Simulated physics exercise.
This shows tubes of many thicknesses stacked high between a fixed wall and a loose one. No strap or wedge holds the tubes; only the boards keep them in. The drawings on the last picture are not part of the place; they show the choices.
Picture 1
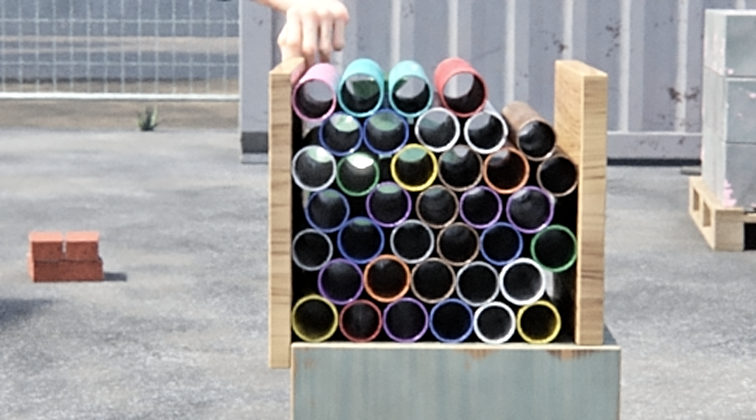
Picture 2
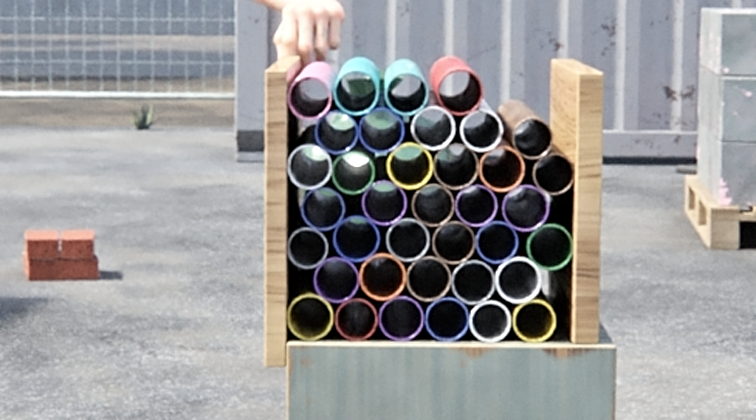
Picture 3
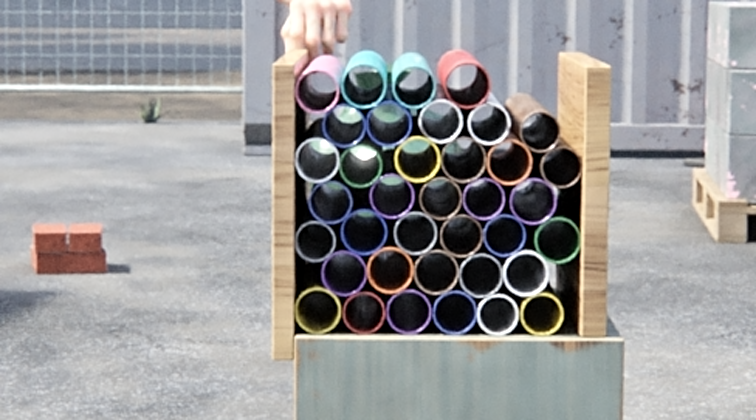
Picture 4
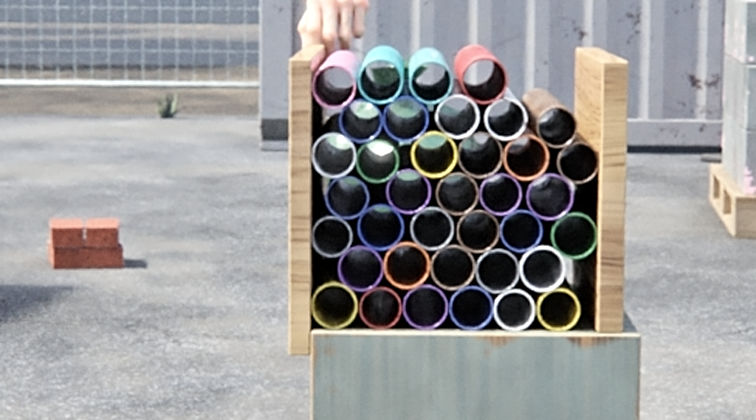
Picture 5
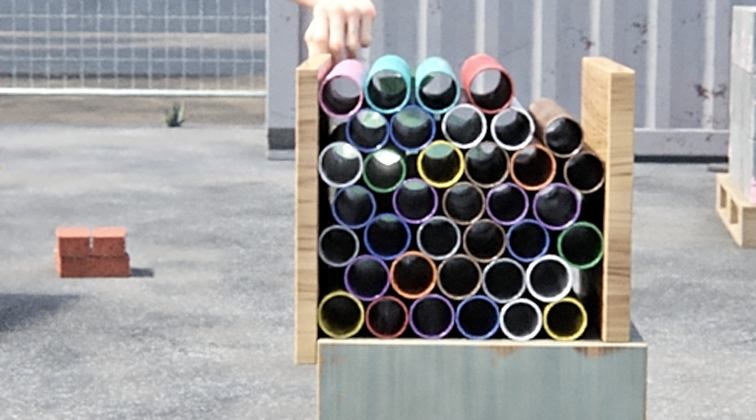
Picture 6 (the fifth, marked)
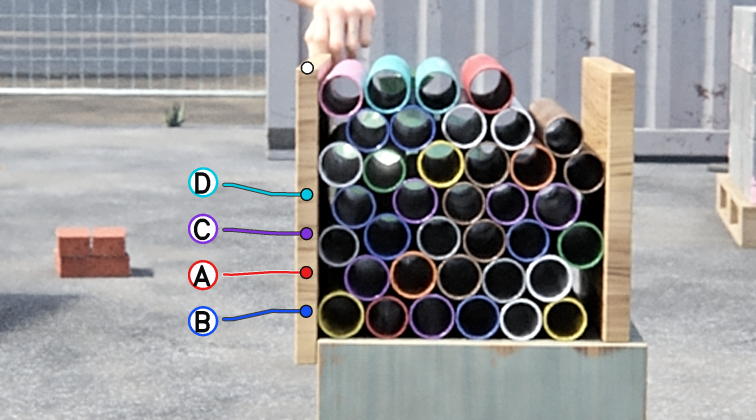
In a paved yard, a hand rests on colourful tubes stacked between two wooden boards.
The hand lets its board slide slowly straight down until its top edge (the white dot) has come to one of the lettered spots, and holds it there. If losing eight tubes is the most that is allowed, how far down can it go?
Slide it to A.
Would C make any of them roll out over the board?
Yes.
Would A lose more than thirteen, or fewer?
It loses fewer than thirteen.
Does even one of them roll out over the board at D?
At D: Yes.
On the marked copy, A at (306, 273); B at (306, 311); C at (307, 234); D at (307, 195); the white dot at (307, 68).
Following A. Soon after the start, top of the board (318, 156).
Later, top of the board (317, 256).
In the end, top of the board (317, 272), about five out over the board.
As for the rest, B nine out over the board; C about four out over the board; D one out over the board.
